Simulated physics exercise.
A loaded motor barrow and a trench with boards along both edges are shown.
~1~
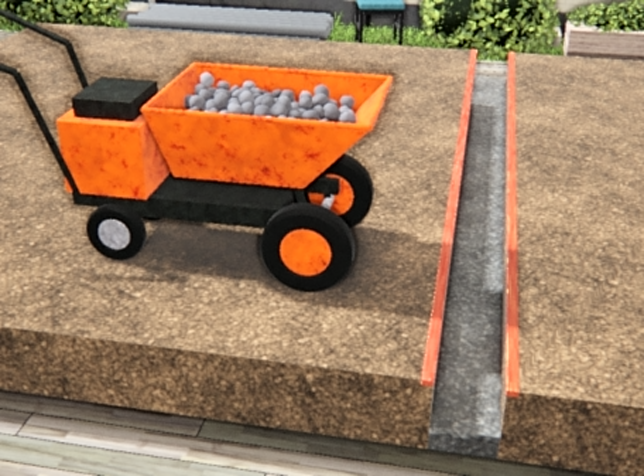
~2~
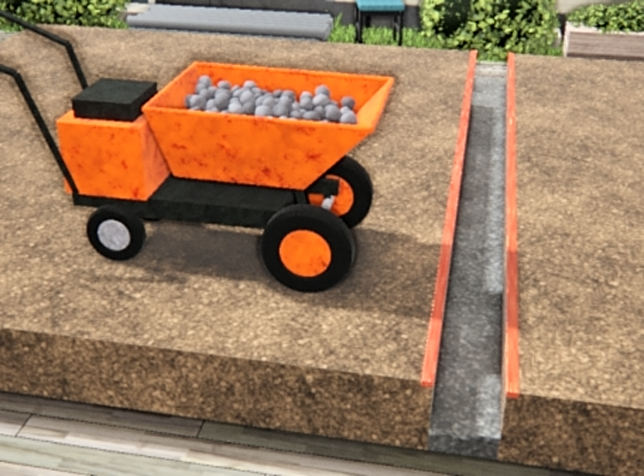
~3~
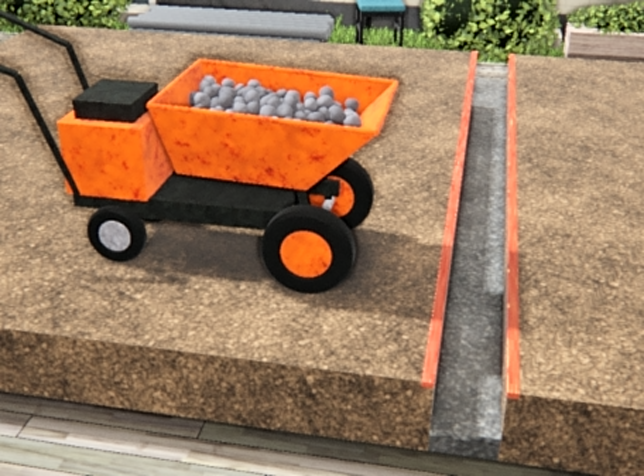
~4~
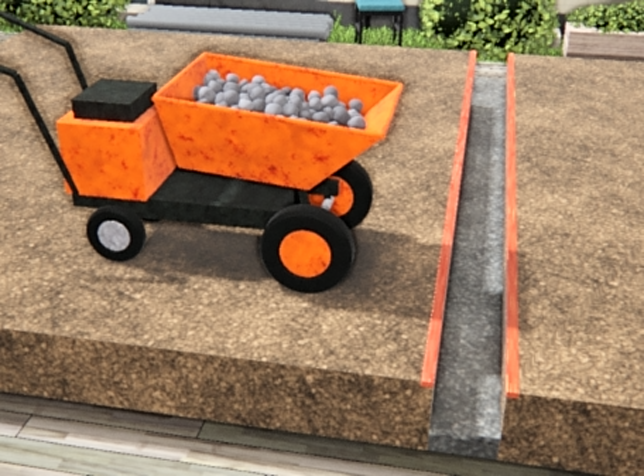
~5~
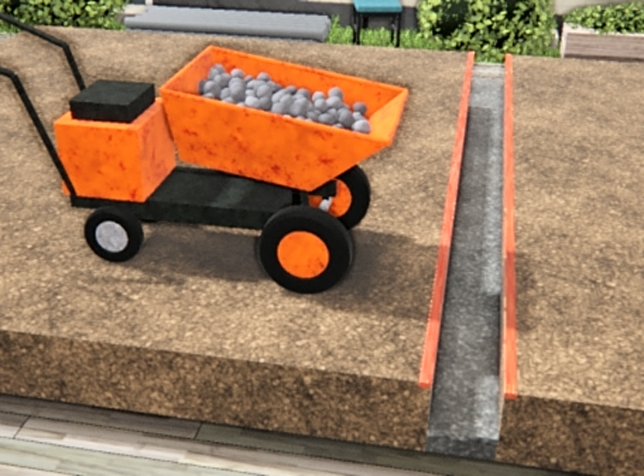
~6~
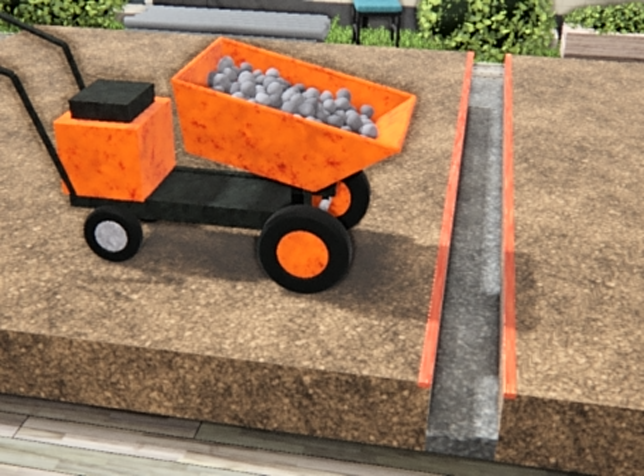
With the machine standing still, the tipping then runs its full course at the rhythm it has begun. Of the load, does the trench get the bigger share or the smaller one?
The amount in the trench exceeds half.
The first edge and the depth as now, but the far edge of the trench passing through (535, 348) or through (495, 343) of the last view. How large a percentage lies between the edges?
The first try gives 100 percent, then the second gives 60 percent.
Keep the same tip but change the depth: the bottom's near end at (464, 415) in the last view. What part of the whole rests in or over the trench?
Estimated share: Approx. 60 per cent.
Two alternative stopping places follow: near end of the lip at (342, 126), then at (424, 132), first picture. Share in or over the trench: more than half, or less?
The bulk / a minority.
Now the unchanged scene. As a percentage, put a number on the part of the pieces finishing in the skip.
I'd say around 5 per cent.
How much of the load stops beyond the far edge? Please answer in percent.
Close to 15 in a hundred.
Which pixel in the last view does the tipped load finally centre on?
Around (479, 289).
Soon, skip tipped well over; all in the skip.
A while on, skip tipped steeply; most in the skip; a small part in or heaped over the trench; a stray few beyond it; a stray few falling.
Towards the end, skip tipped right over; a small part in the skip; about two thirds in or heaped over the trench; about a quarter beyond it.
Finally, skip tipped right over; a small part in the skip; most in or heaped over the trench; about a quarter beyond it.
